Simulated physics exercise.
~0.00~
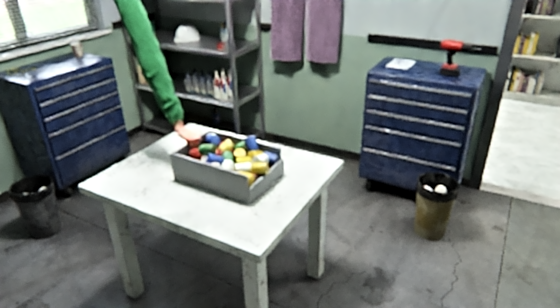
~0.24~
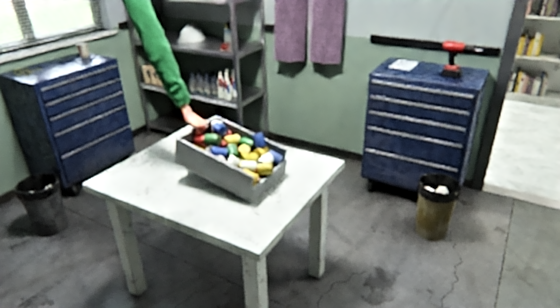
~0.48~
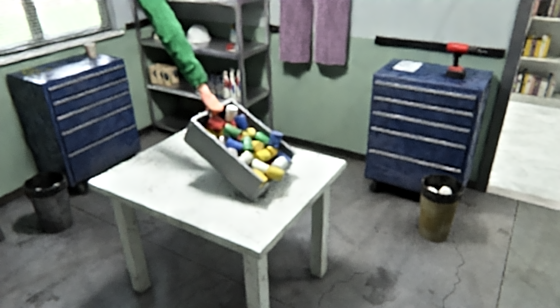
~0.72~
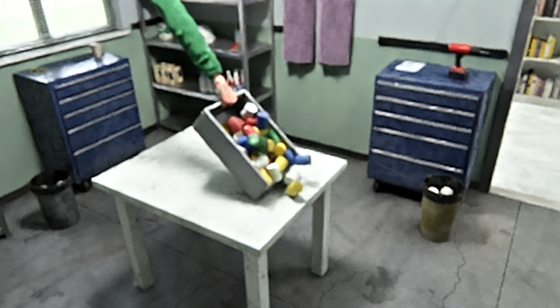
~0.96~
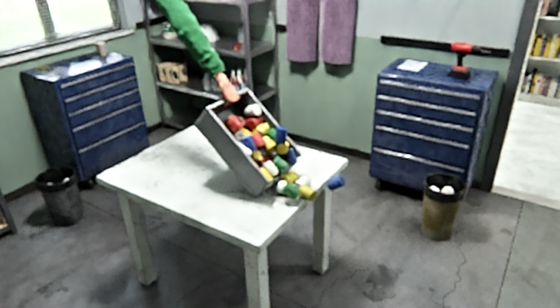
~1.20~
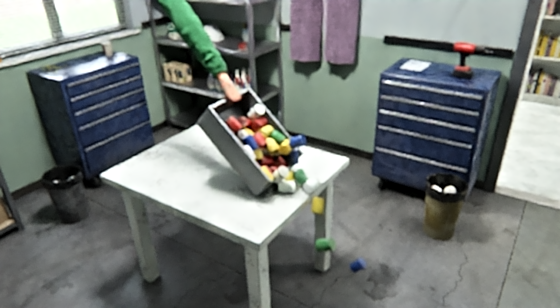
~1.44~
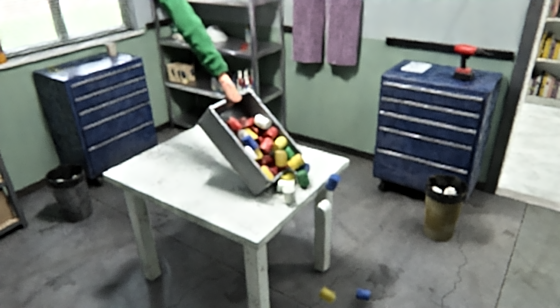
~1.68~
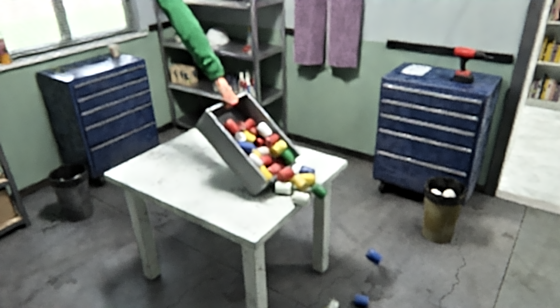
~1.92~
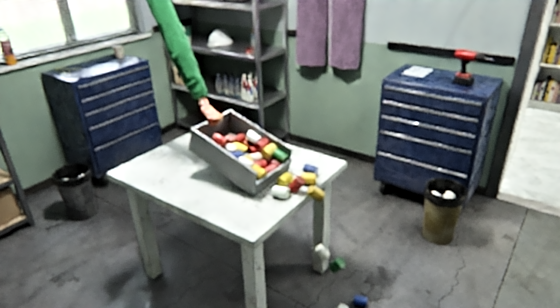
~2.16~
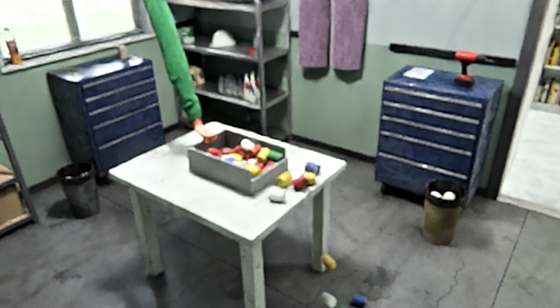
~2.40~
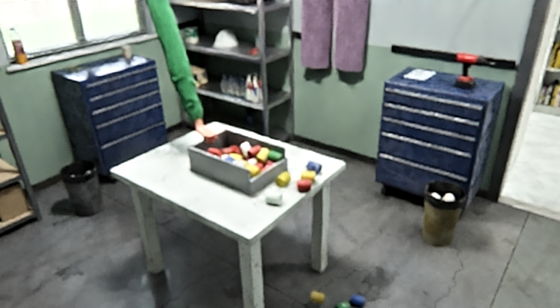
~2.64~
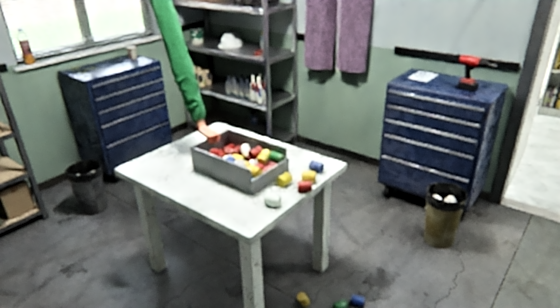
In a workshop, a hand tilts a grey box, spilling some colourful jars, then lowers it.
